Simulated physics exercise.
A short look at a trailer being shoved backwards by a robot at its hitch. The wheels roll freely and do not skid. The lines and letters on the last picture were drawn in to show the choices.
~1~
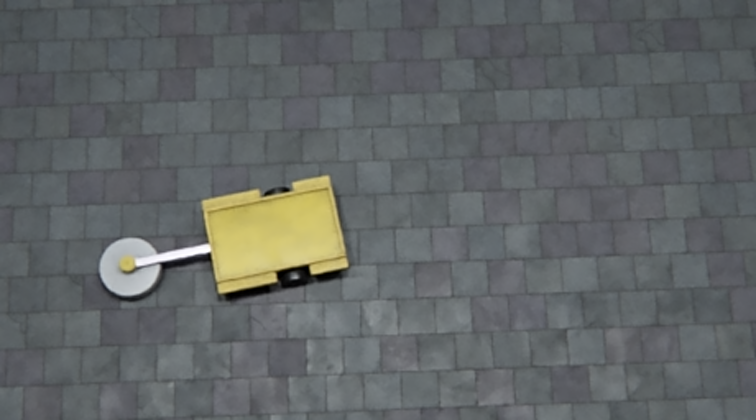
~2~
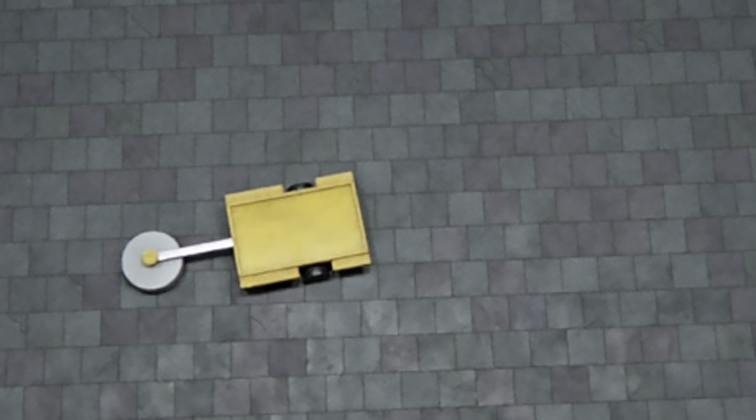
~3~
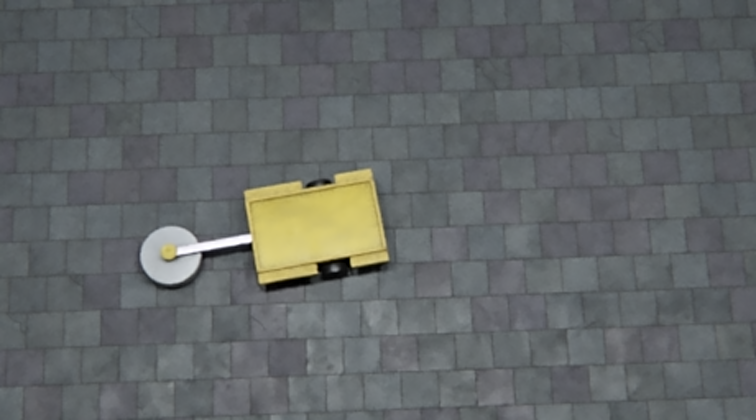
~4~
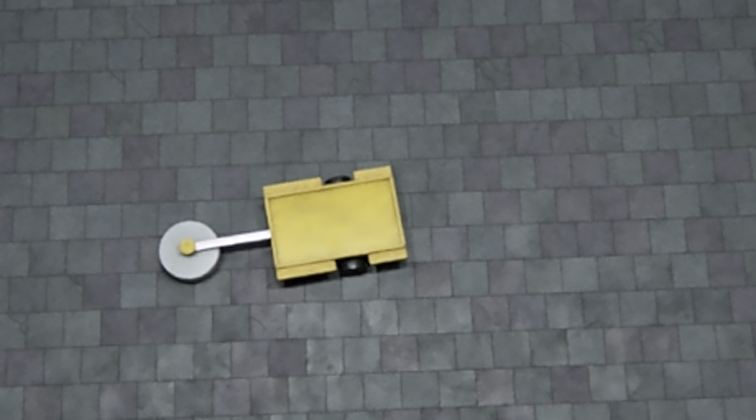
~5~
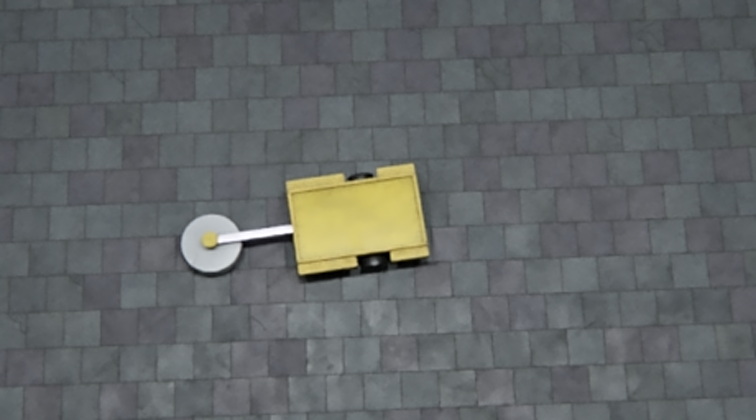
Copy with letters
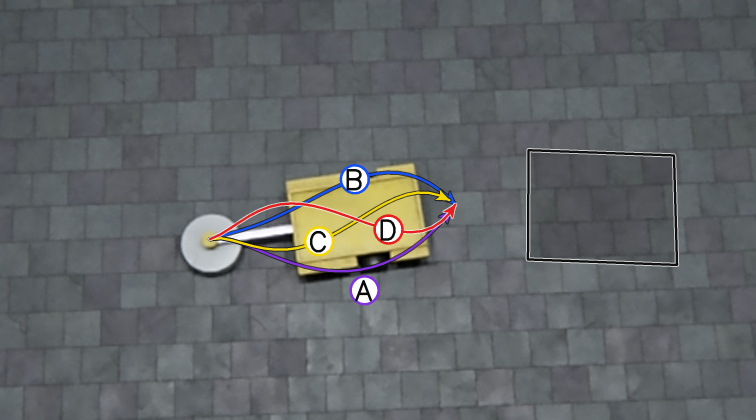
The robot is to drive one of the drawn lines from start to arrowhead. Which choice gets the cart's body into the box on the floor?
With D the cart stands in the bay.
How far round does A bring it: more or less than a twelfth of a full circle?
It turns more than that.
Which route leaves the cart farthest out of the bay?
The widest miss is A.
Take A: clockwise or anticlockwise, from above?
It turns anticlockwise.
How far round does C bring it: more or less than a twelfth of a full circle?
It turns less than that.
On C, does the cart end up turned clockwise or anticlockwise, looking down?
On that route, anticlockwise.
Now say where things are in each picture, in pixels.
Yellow cart (275, 234); robot (130, 268), in the first picture.
Robot (153, 261); yellow cart (297, 229), in the second picture.
Robot (171, 256); yellow cart (316, 225), in the third picture.
Robot (190, 251); yellow cart (335, 222), in the fourth picture.
Robot (212, 244); yellow cart (357, 218), in the fifth picture.
On the marked copy, A from (210, 239) via (339, 271) to (451, 210); B from (210, 239) via (334, 188) to (455, 204); C from (210, 239) via (339, 231) to (449, 200); D from (210, 239) via (335, 212) to (455, 204); the bay at (602, 207).
Taking D. A third of the way, robot (296, 209), cart (442, 214).
Two thirds of the way, robot (385, 233), cart (532, 217).
When it is over, robot (455, 209), cart (603, 209); the cart stands in the bay.
As for the rest, A leaves the cart at (549, 102), out of the bay; B leaves the cart at (599, 246), out of the bay; C leaves the cart at (593, 160), out of the bay.
